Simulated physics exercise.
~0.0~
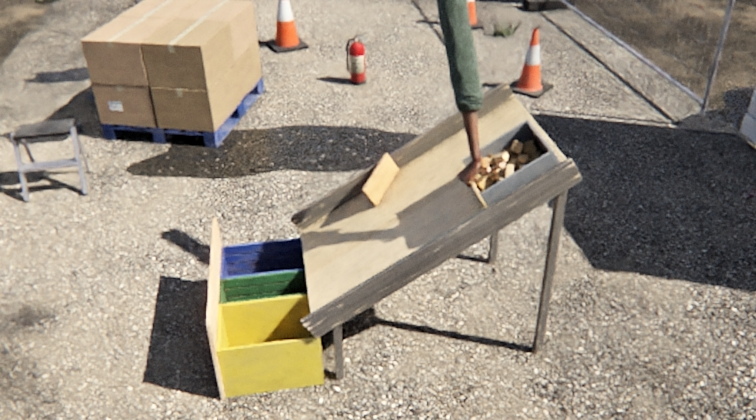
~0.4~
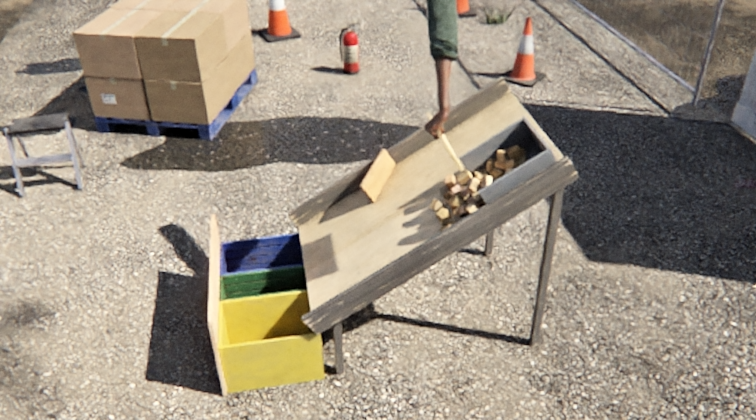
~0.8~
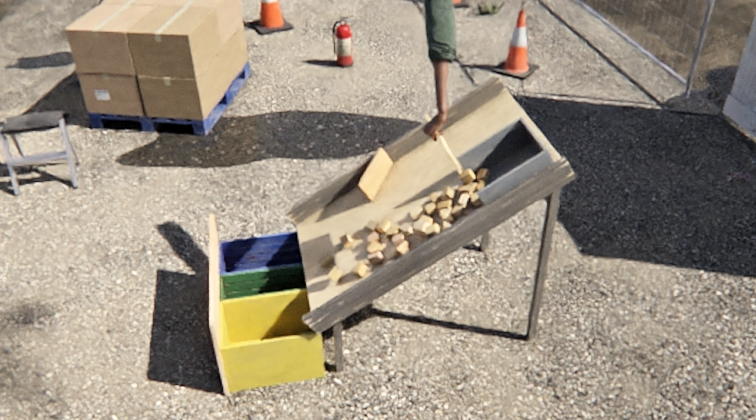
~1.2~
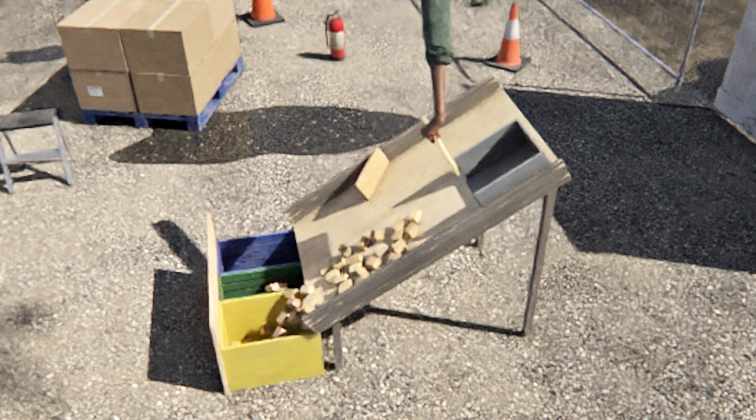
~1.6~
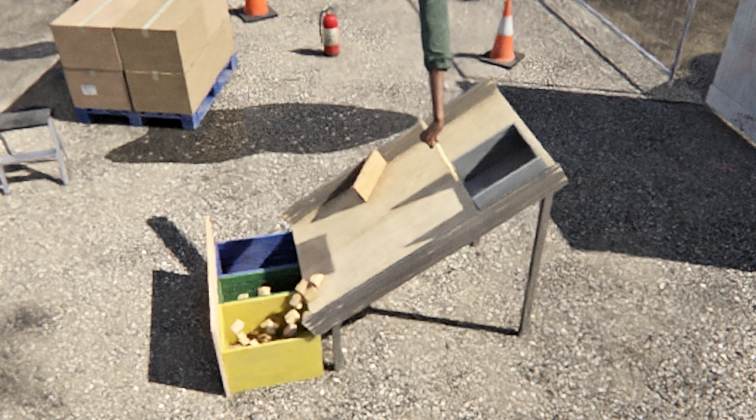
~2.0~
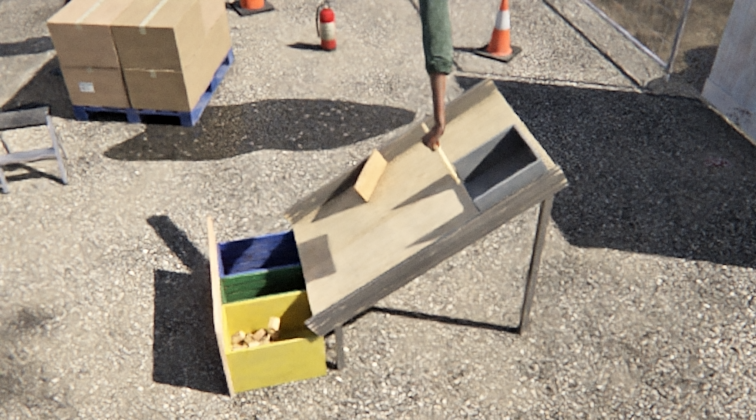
Gravel yard, a hand holding a gate clear as wooden blocks tumble down a sloping table, most landing in the yellow tote.
